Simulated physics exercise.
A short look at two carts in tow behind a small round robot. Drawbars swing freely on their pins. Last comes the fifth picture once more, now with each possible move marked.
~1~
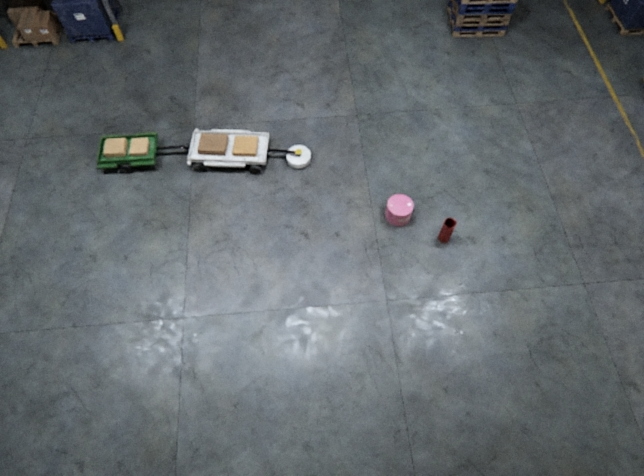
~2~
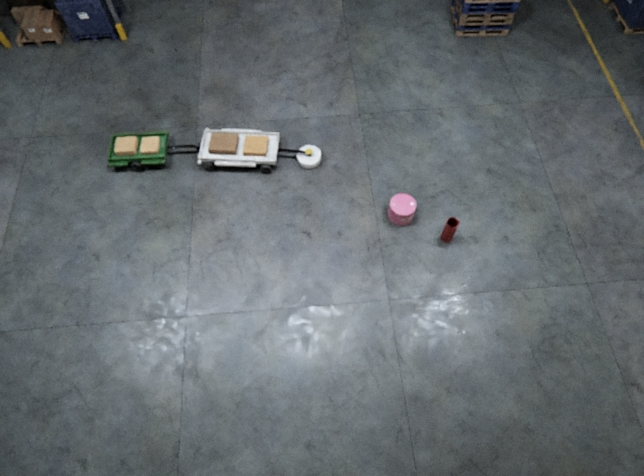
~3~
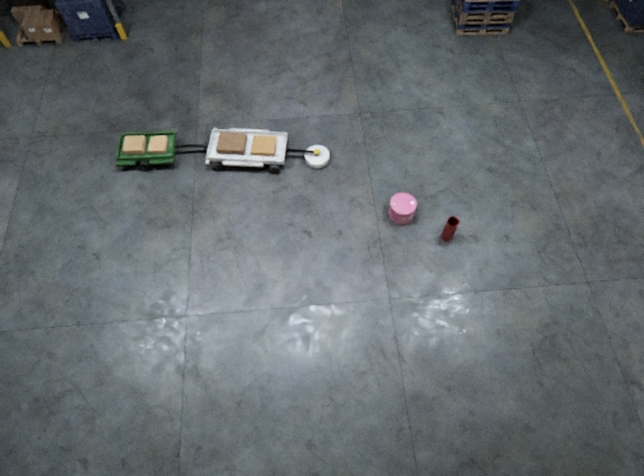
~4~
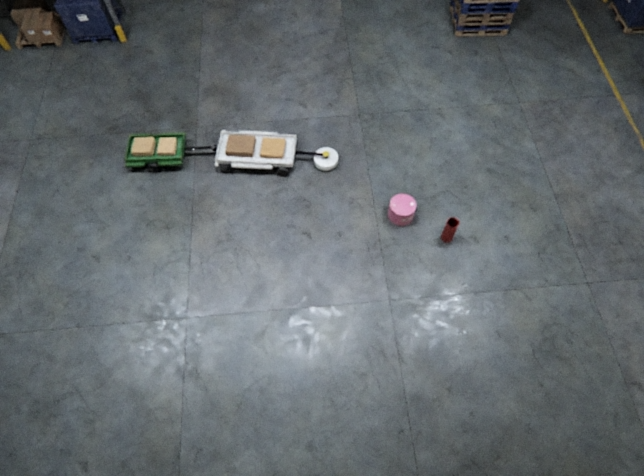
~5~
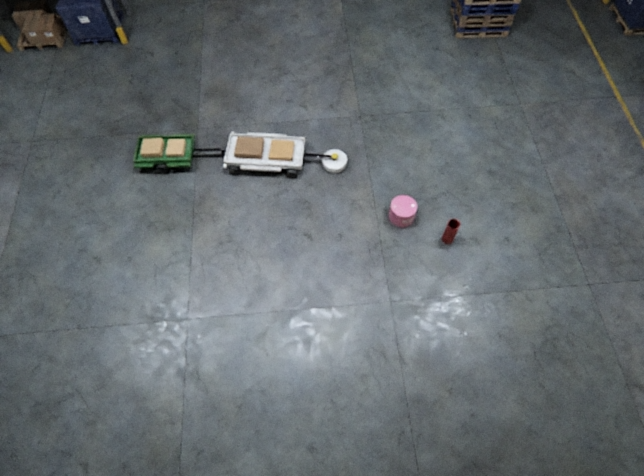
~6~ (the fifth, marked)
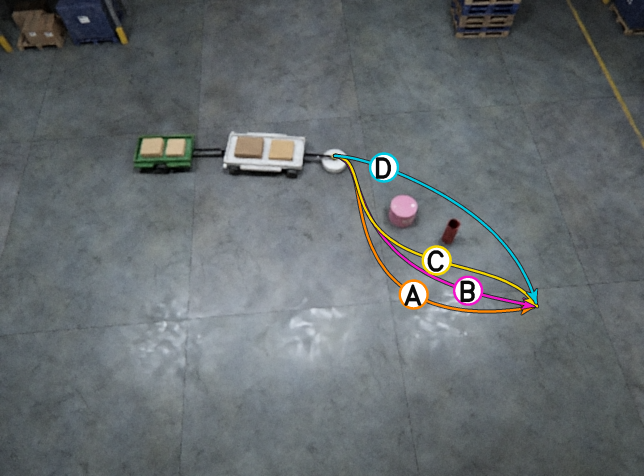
On a grey warehouse floor, a small round white robot creeping right, towing a white cart and a green cart carrying boxes.
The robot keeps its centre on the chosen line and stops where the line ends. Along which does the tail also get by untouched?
Everything gets past on A.
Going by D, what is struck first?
First the pink tub.
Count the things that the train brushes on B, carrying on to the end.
In all, one.
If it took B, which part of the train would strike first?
It is the white cart.
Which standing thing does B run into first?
The pink tub.
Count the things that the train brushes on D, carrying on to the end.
Two.
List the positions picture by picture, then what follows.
Pink tub (398, 215); red post (444, 238); robot (299, 156), in the first picture.
Robot (309, 156); white cart (240, 147); green cart (139, 148); pink tub (401, 215), in the second picture.
Robot (317, 156); white cart (248, 147); green cart (147, 147); pink tub (401, 214), in the third picture.
Robot (326, 158); white cart (256, 149); green cart (156, 149); pink tub (401, 215), in the fourth picture.
Robot (335, 160); white cart (265, 151); green cart (165, 150); pink tub (402, 216); red post (447, 239), in the fifth picture.
On the marked copy, A from (335, 156) via (385, 270) to (534, 307); B from (335, 156) via (397, 252) to (535, 306); C from (335, 156) via (402, 247) to (537, 306); D from (335, 156) via (448, 198) to (536, 303).
Taking A. A third of the way, robot (366, 235), last cart (235, 152).
Two thirds of the way, robot (436, 308), last cart (304, 181).
When it is over, robot (534, 309), last cart (357, 228); nothing has been touched.
As for the rest, B meets the pink tub; C meets the pink tub and red post; D meets the pink tub and red post.
